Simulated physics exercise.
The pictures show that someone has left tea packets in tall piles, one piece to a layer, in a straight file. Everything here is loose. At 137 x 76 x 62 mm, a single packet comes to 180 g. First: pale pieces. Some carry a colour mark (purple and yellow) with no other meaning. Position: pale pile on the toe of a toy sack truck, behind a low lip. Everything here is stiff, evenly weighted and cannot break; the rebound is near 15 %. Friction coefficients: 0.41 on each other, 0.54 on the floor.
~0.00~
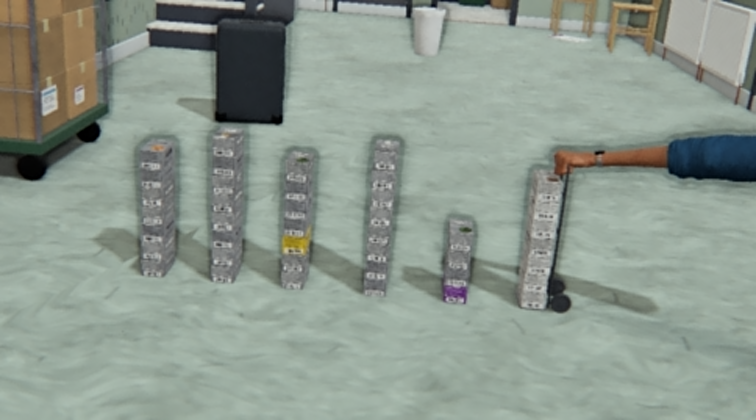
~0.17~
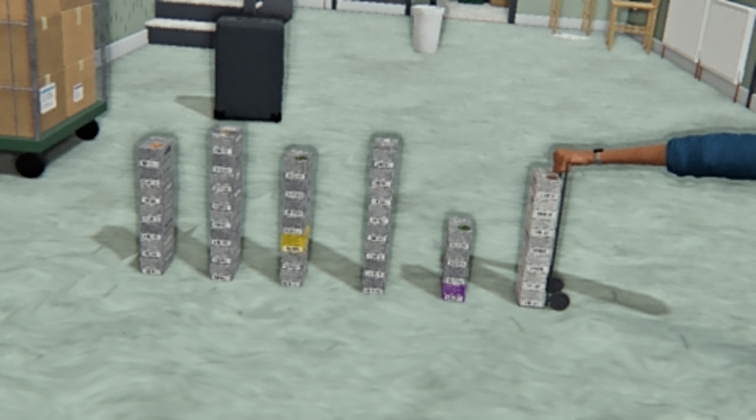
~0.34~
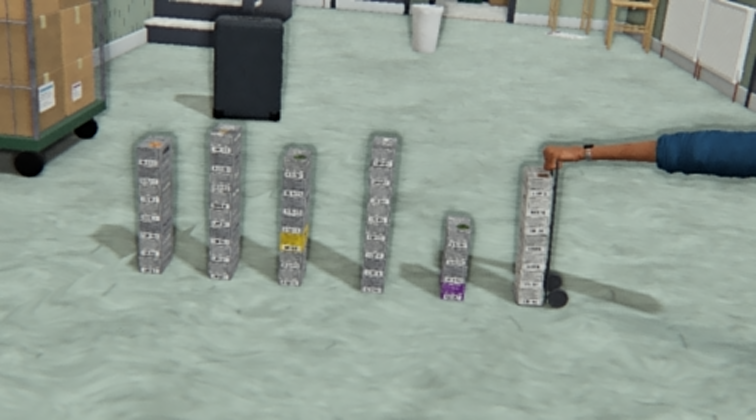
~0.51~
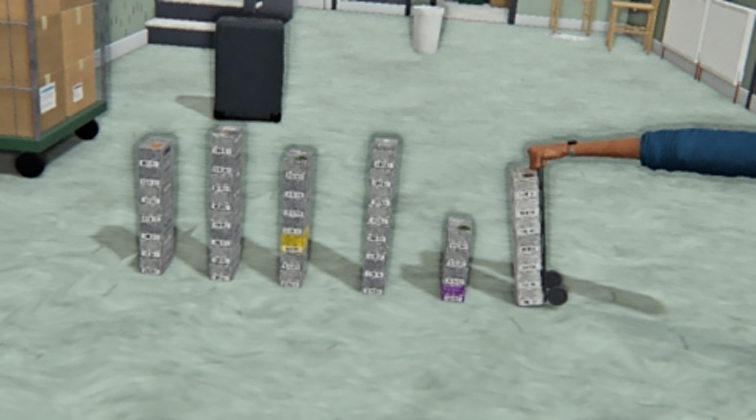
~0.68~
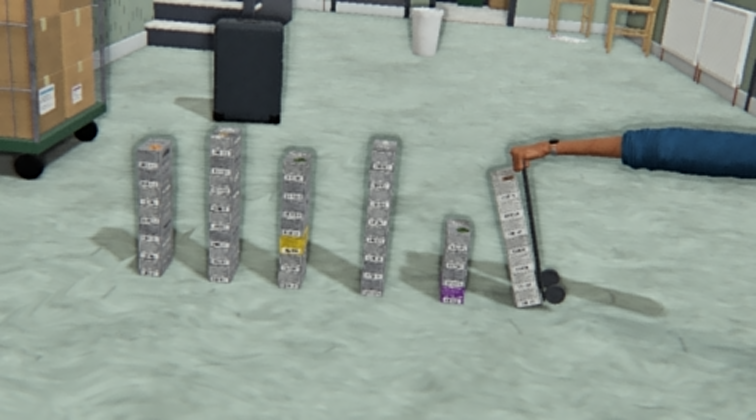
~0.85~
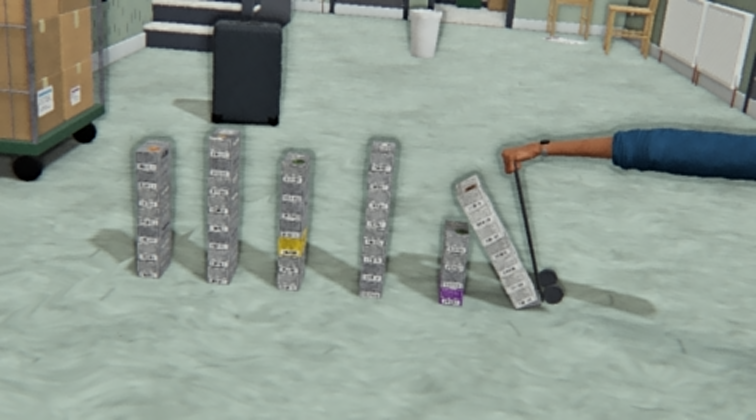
The video shows a row of tall stacks of small packets on a pale floor as a hand tilts a small hand truck to the left, and the stack on it leans increasingly left, away from the truck's frame.
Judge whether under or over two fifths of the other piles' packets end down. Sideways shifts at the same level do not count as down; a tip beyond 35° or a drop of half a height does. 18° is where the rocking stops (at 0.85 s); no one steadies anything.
Over.
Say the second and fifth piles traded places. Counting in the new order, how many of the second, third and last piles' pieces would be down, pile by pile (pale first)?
Second 8, third 7, last 7.
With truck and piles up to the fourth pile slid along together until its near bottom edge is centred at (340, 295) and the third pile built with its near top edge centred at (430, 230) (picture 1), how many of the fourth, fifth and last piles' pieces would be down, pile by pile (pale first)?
The tally would be fourth 0, then fifth 0, then last 0.
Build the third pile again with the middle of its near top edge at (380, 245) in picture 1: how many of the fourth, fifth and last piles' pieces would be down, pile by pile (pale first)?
Pile by pile that makes fourth 0, fifth 0, last 0.
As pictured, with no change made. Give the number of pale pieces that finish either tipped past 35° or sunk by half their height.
That happens to 7 of them.
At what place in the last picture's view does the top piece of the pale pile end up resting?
(401, 285).
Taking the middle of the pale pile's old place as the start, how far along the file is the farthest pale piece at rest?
I'd put it at close to 48 cm.
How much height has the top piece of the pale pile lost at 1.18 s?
Some 36 centimetres.
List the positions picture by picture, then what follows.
In the first frame (each place is the centre of the face we see best), truck frame (565, 197) 0° forward; yellow packet (294, 246); purple packet (456, 295); the others all in place.
In the second frame, truck frame (563, 195) 0° forward; yellow packet (293, 243).
In the third frame, truck frame (555, 192) 3° forward, top of the pale pile leaning 3°; yellow packet (292, 242); the others all in place.
In the fourth frame, truck frame (543, 191) 9° forward, top of the pale pile leaning 9°; yellow packet (292, 244); the others all in place.
In the fifth frame, truck frame (528, 191) 15° forward, top of the pale pile leaning 17°; yellow packet (291, 245); the others all in place.
In the sixth frame, truck frame (521, 193) 18° forward, top of the pale pile leaning 32°; yellow packet (290, 247); purple packet (451, 297); the others all in place.
By 1.18 s, 7 of the pale pile down; none of the 34 other packets down, 6 disturbed; purple packet tilted 9°.
By 2.02 s, 7 of the pale pile down; 11 of the 34 other packets down; yellow packet tilted 13°.
By 2.40 s, 7 of the pale pile down; 26 of the 34 other packets down; yellow packet tilted 36°, 8 cm lower.
By 2.76 s, 7 of the pale pile down; 32 of the 34 other packets down; yellow packet tilted 45°, 8 cm lower.
When it is over (3.6 s), 7 of the pale pile down; 32 of the 34 other packets down; yellow packet tilted 45°, 8 cm lower; purple packet unmoved. That is 94 per cent. In pixels of the last frame, middles, yellow packet near (237, 258), purple packet near (450, 288).
